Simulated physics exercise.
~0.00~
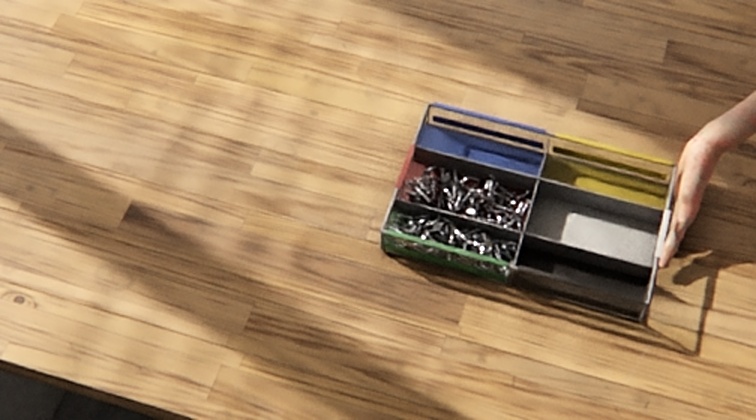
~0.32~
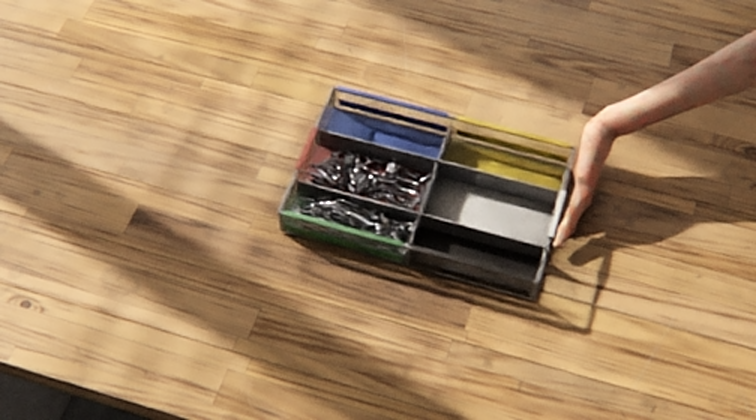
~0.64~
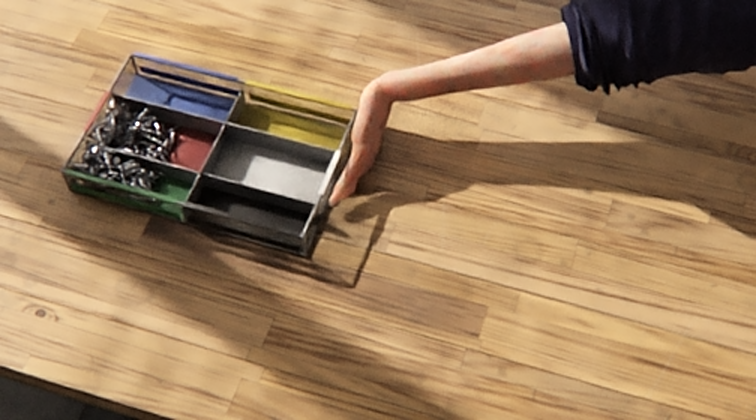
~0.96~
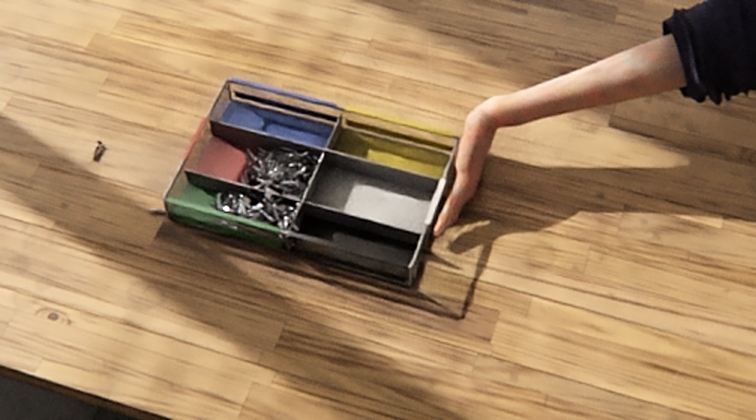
At the start, a hand rests against the right side of a drawer tray on a wooden table, with shiny steel screws filling its red and green compartments while the blue, yellow, white and black ones hold none. The hand and tray travel left, and the forearm comes into view. Farther left, the screws lie bunched toward the left ends of their compartments. The tray then shifts back to the right a shorter way, and the screws gather at the right ends. One small piece lies on the table to the left, while nearly all the others remain in the red and green compartments.
